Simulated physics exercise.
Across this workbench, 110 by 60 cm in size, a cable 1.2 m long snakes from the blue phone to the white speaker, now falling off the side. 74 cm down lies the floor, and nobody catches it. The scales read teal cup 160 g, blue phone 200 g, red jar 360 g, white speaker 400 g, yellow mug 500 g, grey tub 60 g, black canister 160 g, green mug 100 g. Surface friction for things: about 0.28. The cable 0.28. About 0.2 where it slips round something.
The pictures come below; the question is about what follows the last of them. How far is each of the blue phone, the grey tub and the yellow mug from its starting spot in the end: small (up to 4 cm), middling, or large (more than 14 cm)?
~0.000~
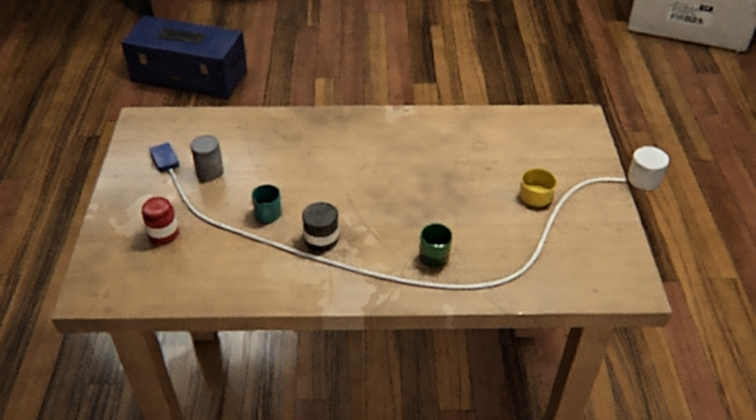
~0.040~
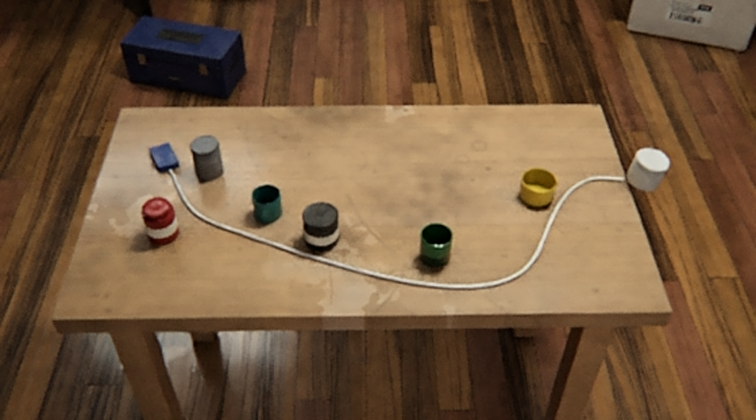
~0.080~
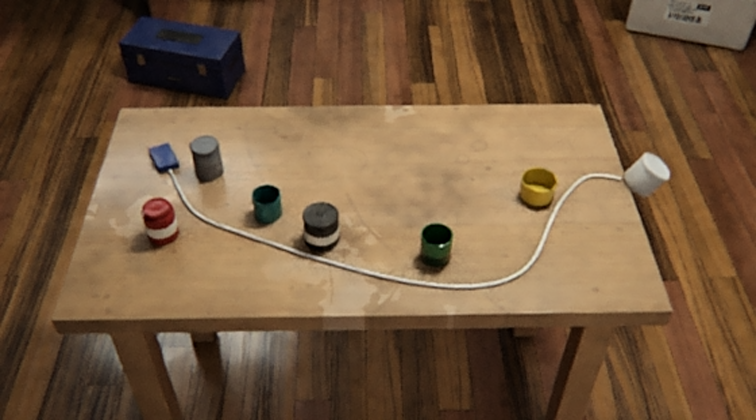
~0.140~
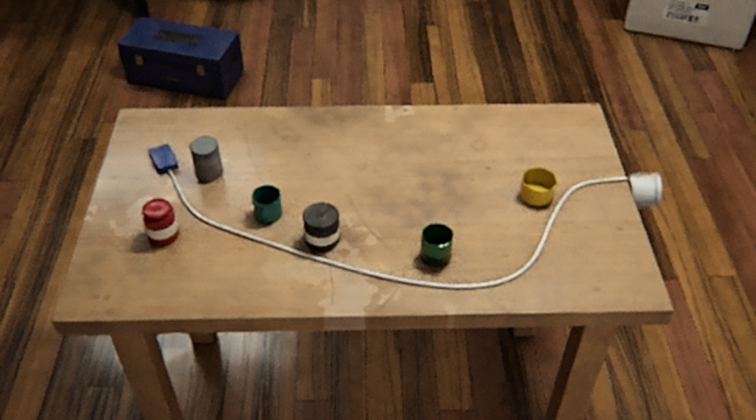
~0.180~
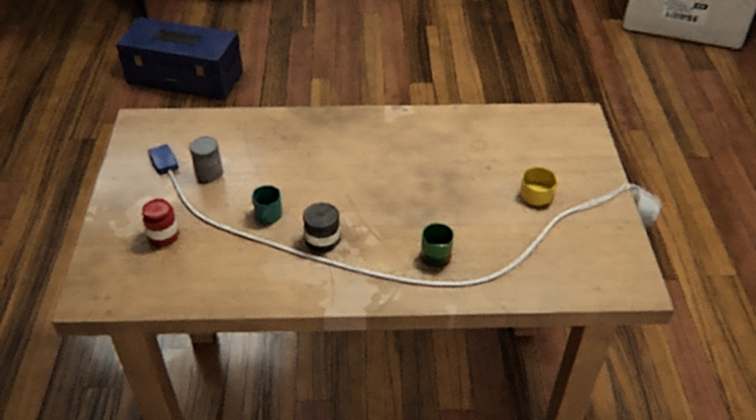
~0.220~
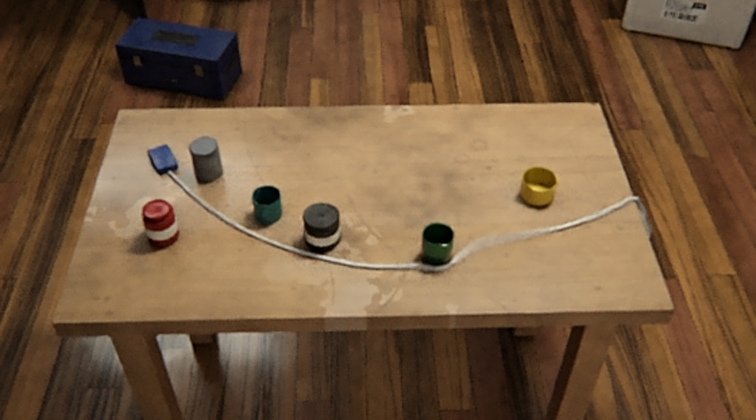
The blue phone ends a large distance away, the grey tub ends a middling distance away, the yellow mug ends only a small distance away.
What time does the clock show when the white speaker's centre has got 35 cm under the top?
Roughly 0.40 s.
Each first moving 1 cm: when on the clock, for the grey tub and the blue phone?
On the clock, grey tub 0.32 s and blue phone 0.28 s.
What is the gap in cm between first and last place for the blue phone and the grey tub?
Lab note - blue phone: Over the edge; grey tub: Approx. 10 cm.
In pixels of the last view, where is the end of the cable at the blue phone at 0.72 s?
Approximate position: (433, 258).
By 0.5 s, the cable's tail end at (239, 213); blue phone 20 cm off its start, grey tub 8 cm off its start, green mug 24 cm off its start.
By 0.7 s, the cable's tail end at (433, 258); blue phone 60 cm off its start, grey tub 9 cm off its start, green mug 38 cm off its start.
By 1.0 s, the cable's tail end at (595, 298); blue phone 89 cm off its start at (577, 302), grey tub 9 cm off its start at (247, 153), green mug 38 cm off its start at (433, 106).
By 1.2 s, the cable has left the top; blue phone over the edge, grey tub 9 cm off its start, green mug 38 cm off its start.
By 2.4 s, the cable has left the top; blue phone over the edge, grey tub 9 cm off its start at (247, 153), yellow mug 0 cm off its start at (540, 178), green mug 38 cm off its start at (433, 106).
